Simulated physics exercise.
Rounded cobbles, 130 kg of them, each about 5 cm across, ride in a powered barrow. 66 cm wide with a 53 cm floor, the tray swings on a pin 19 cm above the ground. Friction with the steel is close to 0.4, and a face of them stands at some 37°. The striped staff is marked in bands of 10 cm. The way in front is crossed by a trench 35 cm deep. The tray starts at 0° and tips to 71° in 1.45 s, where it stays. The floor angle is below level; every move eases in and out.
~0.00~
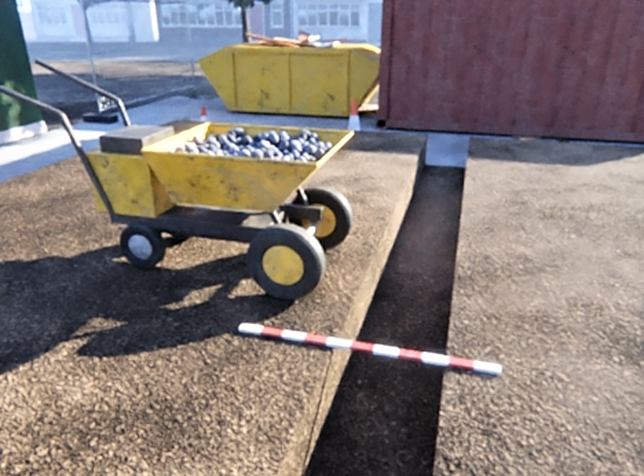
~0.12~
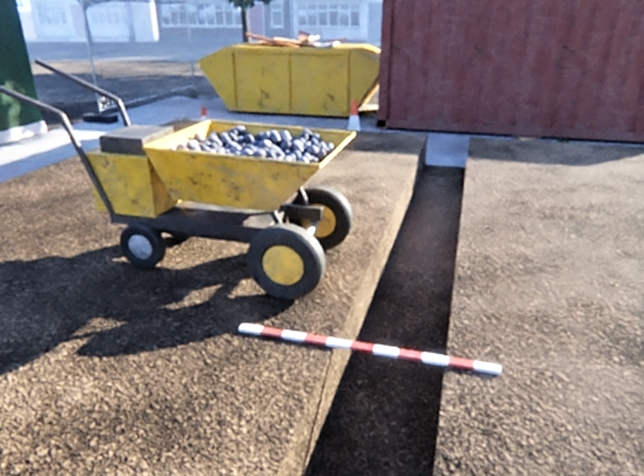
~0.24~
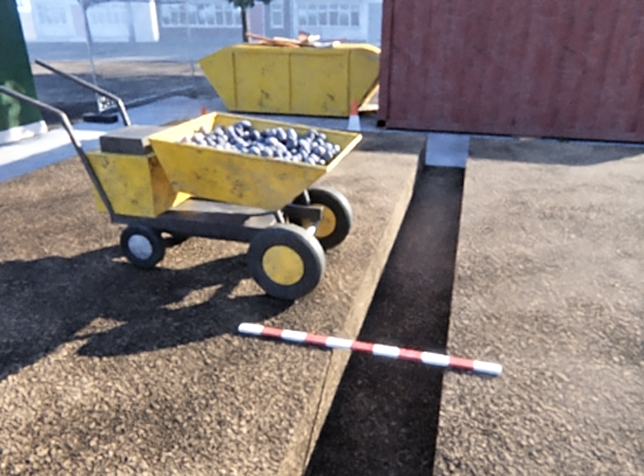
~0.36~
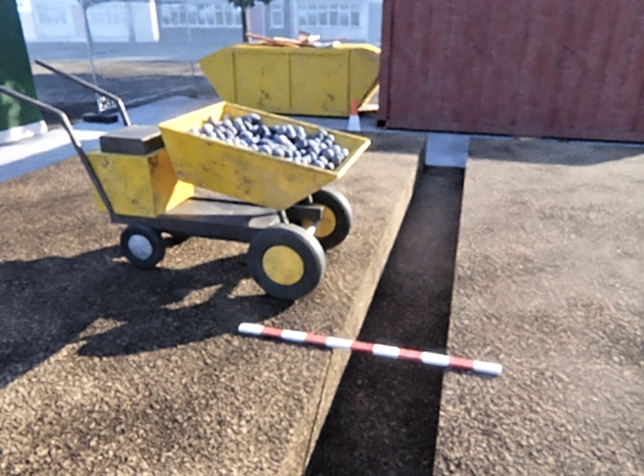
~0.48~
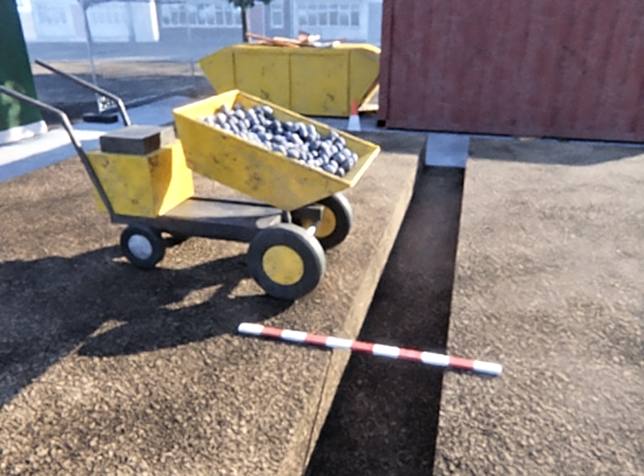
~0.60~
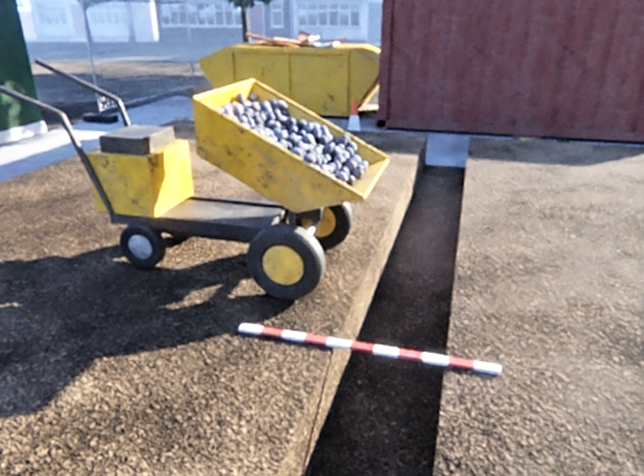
On rough brown ground beside a trench, a yellow barrow's stone-filled tray tilts steadily rightward.
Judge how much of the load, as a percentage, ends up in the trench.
Around 71 %.
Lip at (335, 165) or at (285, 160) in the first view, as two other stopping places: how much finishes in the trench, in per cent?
First spot about 50, second spot about 100 per cent.
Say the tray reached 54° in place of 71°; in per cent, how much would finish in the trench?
It would come to about 65 percent.
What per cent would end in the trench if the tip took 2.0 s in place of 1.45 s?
That would give about 75 percent.
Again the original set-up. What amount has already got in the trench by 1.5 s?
Some 45 per cent.
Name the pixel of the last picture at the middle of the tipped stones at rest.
Centre estimate: Around (432, 330).
After 1.1 s the floor is at 60°; 99 % in the tray, 1 % in the trench; the foremost stones are at (414, 222).
After 1.5 s the floor is at 71°; 37 % in the tray, 43 % in the trench, 20 % past the trench; the foremost stones are at (524, 296).
After 1.9 s the floor is at 71°; 9 % in the tray, 62 % in the trench, 29 % past the trench; the foremost stones are at (598, 294).
After 3.8 s the floor is at 71°; 0 % in the tray, 71 % in the trench, 29 % past the trench; the foremost stones are past the picture's edge.
